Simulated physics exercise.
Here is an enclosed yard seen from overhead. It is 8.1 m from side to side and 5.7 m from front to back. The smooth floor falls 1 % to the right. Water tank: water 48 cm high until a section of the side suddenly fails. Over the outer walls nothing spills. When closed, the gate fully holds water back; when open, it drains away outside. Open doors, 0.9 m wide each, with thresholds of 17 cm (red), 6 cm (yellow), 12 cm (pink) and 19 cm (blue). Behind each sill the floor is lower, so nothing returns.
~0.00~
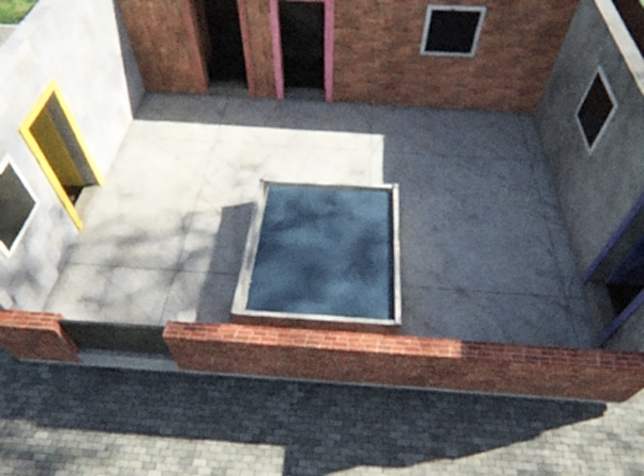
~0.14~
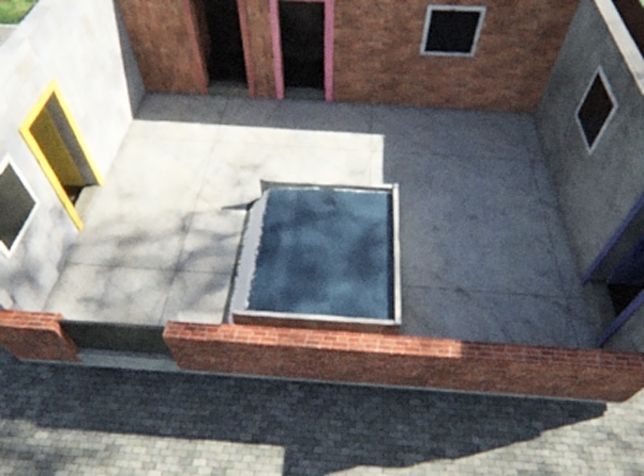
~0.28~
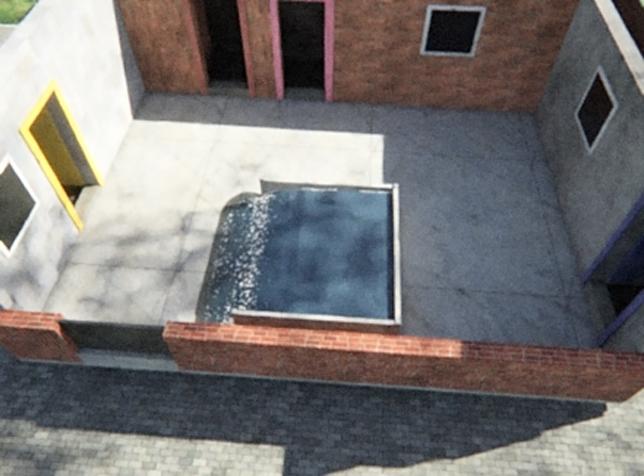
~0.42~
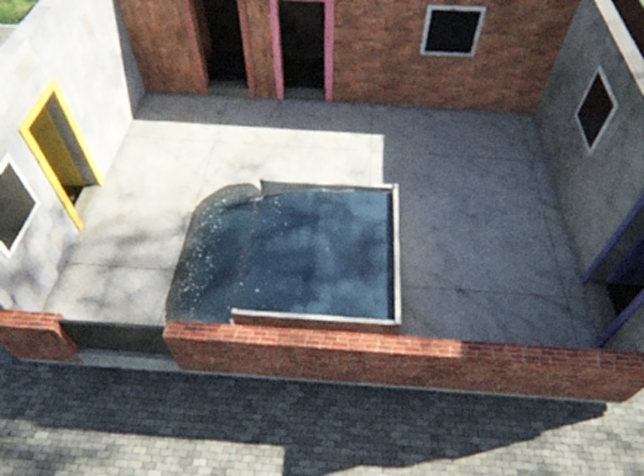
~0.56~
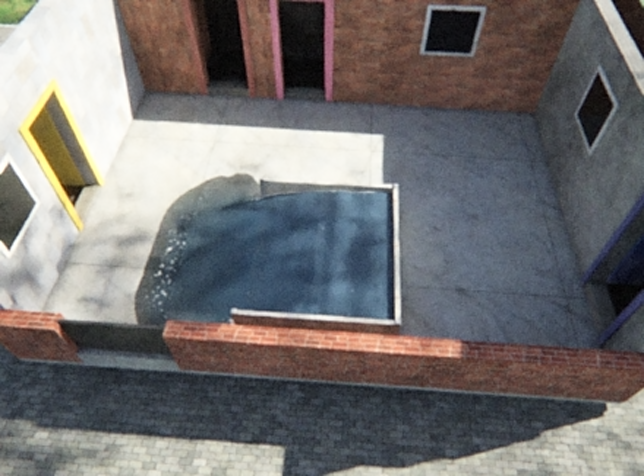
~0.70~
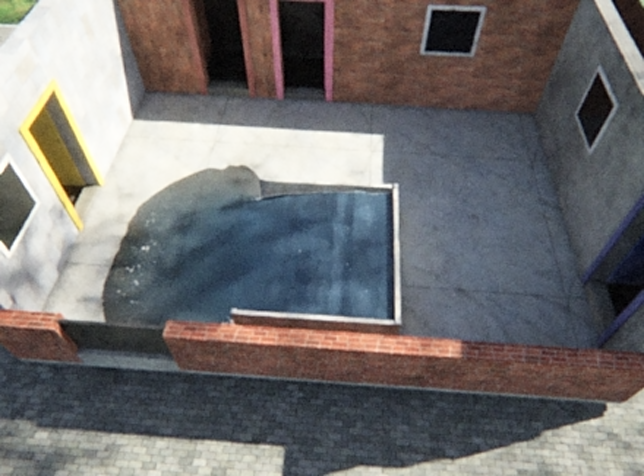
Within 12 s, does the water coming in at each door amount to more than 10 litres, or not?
At the red door: Not more than 10 litres. At the yellow door: More than 10 litres. At the pink door: Not more than 10 litres. At the blue door: Not more than 10 litres.
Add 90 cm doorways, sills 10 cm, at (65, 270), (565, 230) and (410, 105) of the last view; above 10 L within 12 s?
So, in the order given, it's beyond the mark, then shy of the mark, then shy of the mark.
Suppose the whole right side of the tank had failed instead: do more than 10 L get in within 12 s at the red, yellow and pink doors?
In that case, red door: Less than that, yellow door: Less than that, pink door: Less than that.
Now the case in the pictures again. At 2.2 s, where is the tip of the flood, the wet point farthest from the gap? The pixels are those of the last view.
Near (132, 122).
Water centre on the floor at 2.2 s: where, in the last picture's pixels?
I'd say somewhere around (220, 258).
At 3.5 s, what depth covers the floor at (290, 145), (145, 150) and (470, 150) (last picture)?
Close to 0, 13 and 0 centimetres.
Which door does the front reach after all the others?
Blue.
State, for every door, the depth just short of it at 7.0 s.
You'd see red at 13 cm, yellow at 6 cm, pink at 10 cm and blue at 0 cm.
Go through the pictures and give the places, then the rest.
The first picture shows the water tank at (323, 246) is whole and still, 48 cm deep.
In the second picture, the front is at a hidden place, 1.2 m from the gap at (254, 255); 0.3 m2 of floor is under water; 48 cm left at the back of the water tank.
In the third picture, the front is at a hidden place, 1.4 m from the gap at (254, 256); 1.4 m2 of floor is under water; 48 cm left at the back of the water tank.
In the fourth picture, the front is at a hidden place, 1.7 m from the gap at (254, 256); 2.9 m2 of floor is under water; 48 cm left at the back of the water tank.
In the fifth picture, water pours out at (254, 257) and has run 1.9 m, to a hidden place; typically 6 cm deep outside, 48 cm at the water tank's back.
In the sixth picture, the front is at (144, 208), 2.3 m from the gap at (254, 257); 6.0 m2 of floor is under water; 47 cm left at the back of the water tank.
After 1.4 s water covers 25 % of the floor and is deepest (28 cm) near (70, 252); red door not reached, yellow door 13 cm at the sill, 8 L in, pink door not reached, blue door not reached.
After 2.2 s water covers 30 % of the floor and is deepest (36 cm) near (74, 325); red door not reached, yellow door 22 cm at the sill, 70 L in, pink door not reached, blue door not reached.
After 3.5 s water covers 35 % of the floor and is deepest (23 cm) near (32, 334); red door not reached, yellow door 19 cm at the sill, 179 L in, pink door not reached, blue door not reached.
After 7.0 s water covers 65 % of the floor and is deepest (12 cm) near (214, 120); red door 13 cm at the sill, 0 L in, yellow door 6 cm at the sill, 242 L in, pink door 10 cm at the sill, 0 L in, blue door not reached.
After 12.0 s water covers 95 % of the floor and is deepest (12 cm) near (598, 376); red door 4 cm at the sill, 0 L in, yellow door 3 cm at the sill, 243 L in, pink door 4 cm at the sill, 0 L in, blue door 8 cm at the sill, 0 L in.
